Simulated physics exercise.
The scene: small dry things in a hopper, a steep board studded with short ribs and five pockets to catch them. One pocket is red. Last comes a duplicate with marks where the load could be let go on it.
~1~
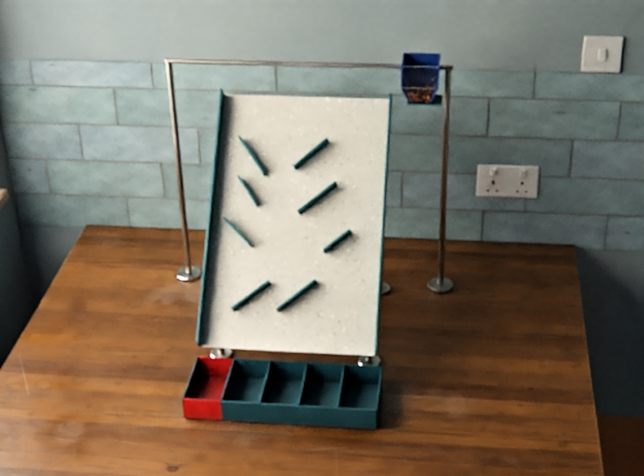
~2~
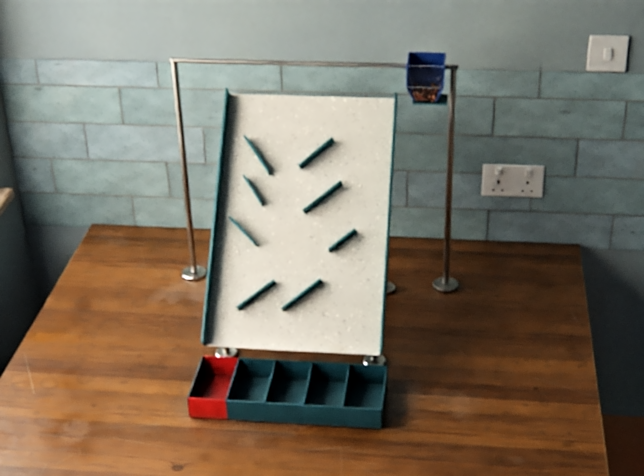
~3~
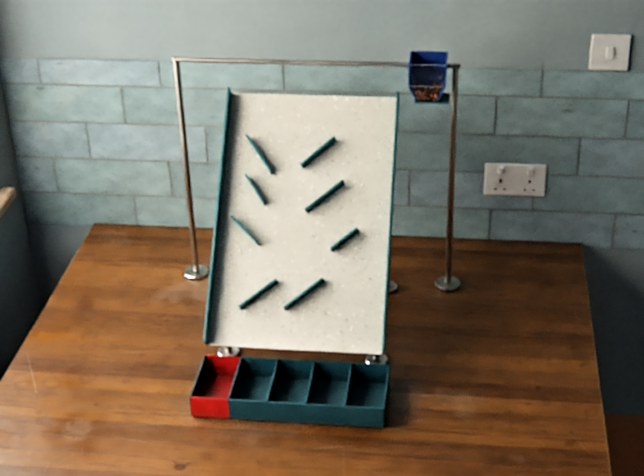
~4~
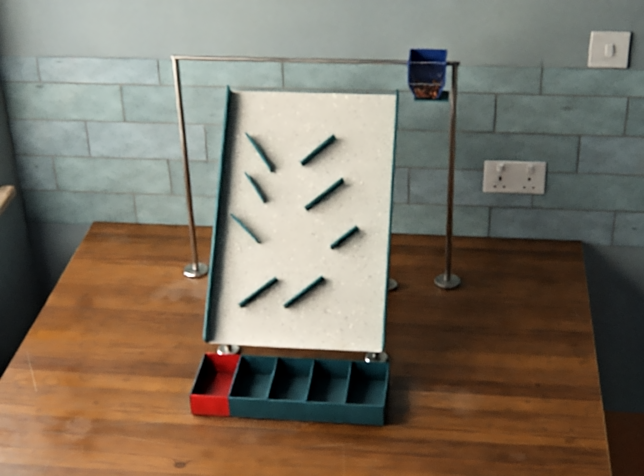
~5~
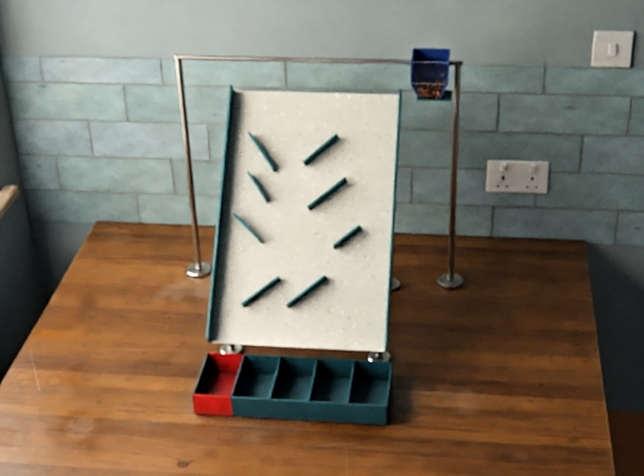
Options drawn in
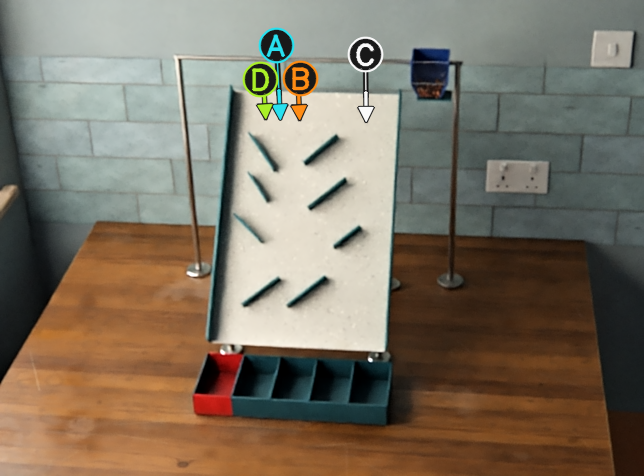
On a wooden table against a tiled wall, a blue hopper of small pellets hangs from a metal rail above a steep ribbed board and five pockets, the leftmost red; nothing moves except a slight shift in the view.
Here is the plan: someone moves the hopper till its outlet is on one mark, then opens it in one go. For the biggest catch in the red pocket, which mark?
Mark B.
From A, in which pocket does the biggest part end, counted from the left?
It is the second one.
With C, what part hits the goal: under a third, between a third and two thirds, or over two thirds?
Mark C gives under a third.
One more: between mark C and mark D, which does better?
It is D.
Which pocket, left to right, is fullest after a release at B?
The first from the left.
On the marked copy, mark A meets the board at (280, 114); mark B meets the board at (299, 114); mark C meets the board at (366, 116); mark D meets the board at (265, 113).
With A, roughly a third in the red pocket, roughly two thirds in other pockets, just a few outside the box.
With B, the larger part in the red pocket, roughly a quarter in other pockets.
With C, roughly a quarter in the red pocket, the larger part in other pockets, just a few outside the box.
With D, roughly a third in the red pocket, roughly two thirds in other pockets.
